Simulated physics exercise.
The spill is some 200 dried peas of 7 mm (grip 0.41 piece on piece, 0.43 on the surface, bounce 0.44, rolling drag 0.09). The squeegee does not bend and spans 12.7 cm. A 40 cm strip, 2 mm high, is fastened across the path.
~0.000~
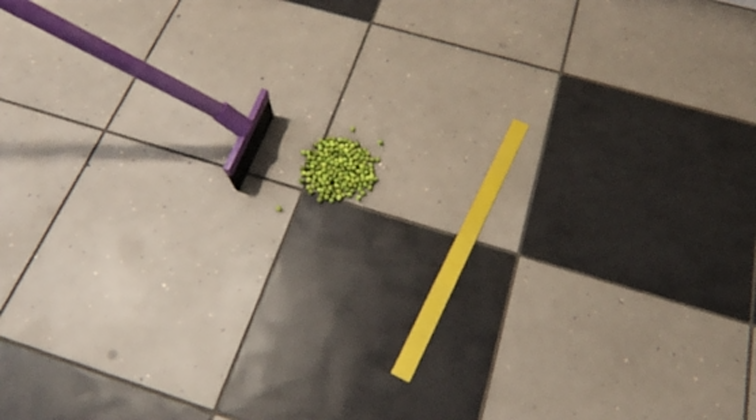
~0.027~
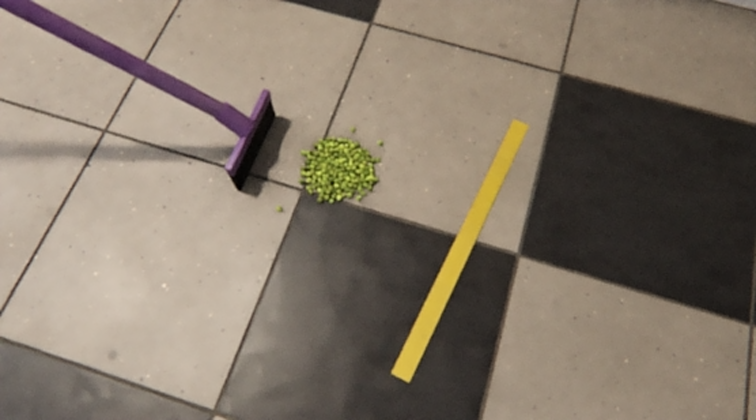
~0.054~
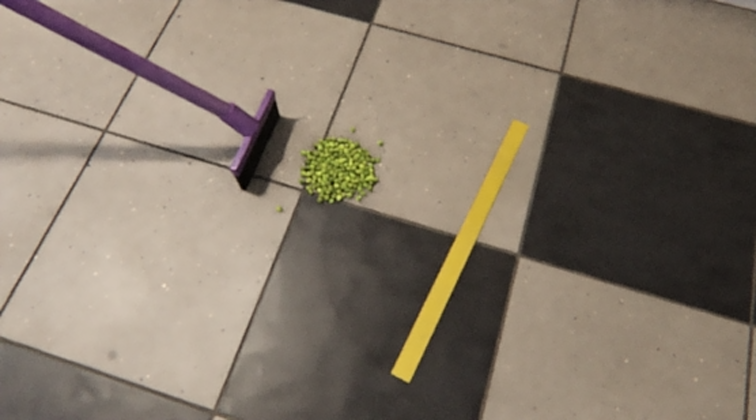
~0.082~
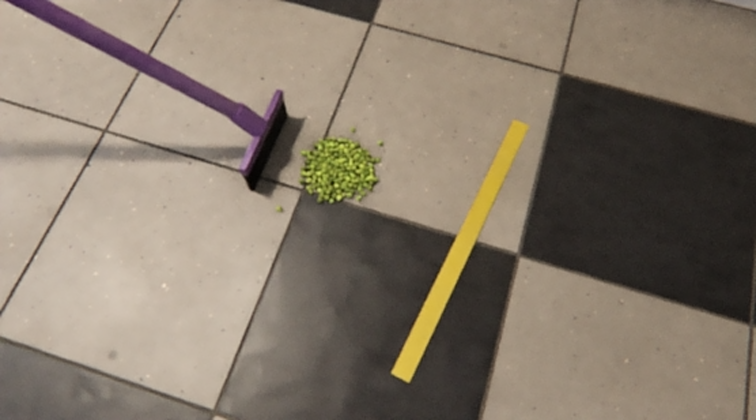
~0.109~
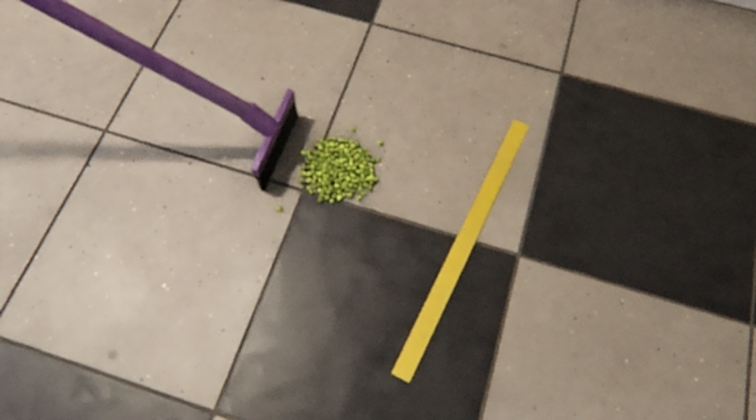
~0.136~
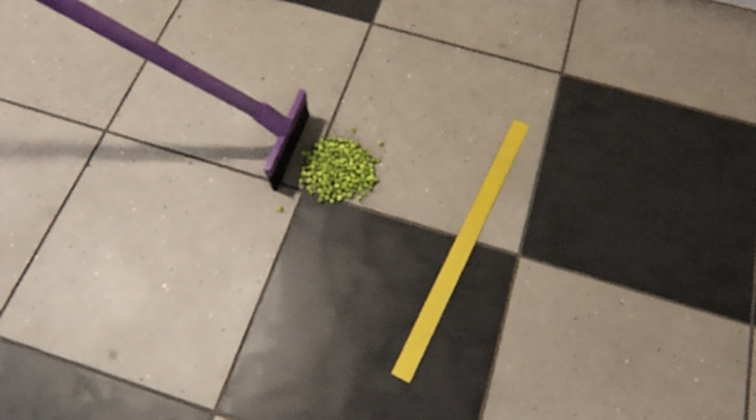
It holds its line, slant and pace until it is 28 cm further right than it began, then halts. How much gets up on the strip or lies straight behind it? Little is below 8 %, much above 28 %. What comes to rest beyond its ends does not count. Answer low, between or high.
On or straight behind the strip: Between.
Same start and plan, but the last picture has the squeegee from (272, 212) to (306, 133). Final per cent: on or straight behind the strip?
Over 25.
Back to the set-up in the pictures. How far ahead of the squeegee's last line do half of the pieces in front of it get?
Some 4 cm.
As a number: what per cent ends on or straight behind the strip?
Roughly 20 per cent.
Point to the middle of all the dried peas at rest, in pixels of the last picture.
Around (473, 193).
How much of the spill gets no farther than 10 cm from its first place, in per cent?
Roughly 15 per cent.
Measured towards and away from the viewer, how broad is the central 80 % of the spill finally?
About 20 cm.
After 0.37 s, squeegee 19 cm from its start, spill 16 cm wide; elsewhere 100 %.
After 0.60 s, squeegee 29 cm from its start, spill 22 cm wide; on or straight behind the strip 5 %, elsewhere 95 %.
Then, at 0.80 s, squeegee 29 cm from its start, spill 24 cm wide; on or straight behind the strip 20 %, elsewhere 80 %.
At rest (1.4 s), on or straight behind the strip 20 %, elsewhere 80 %.
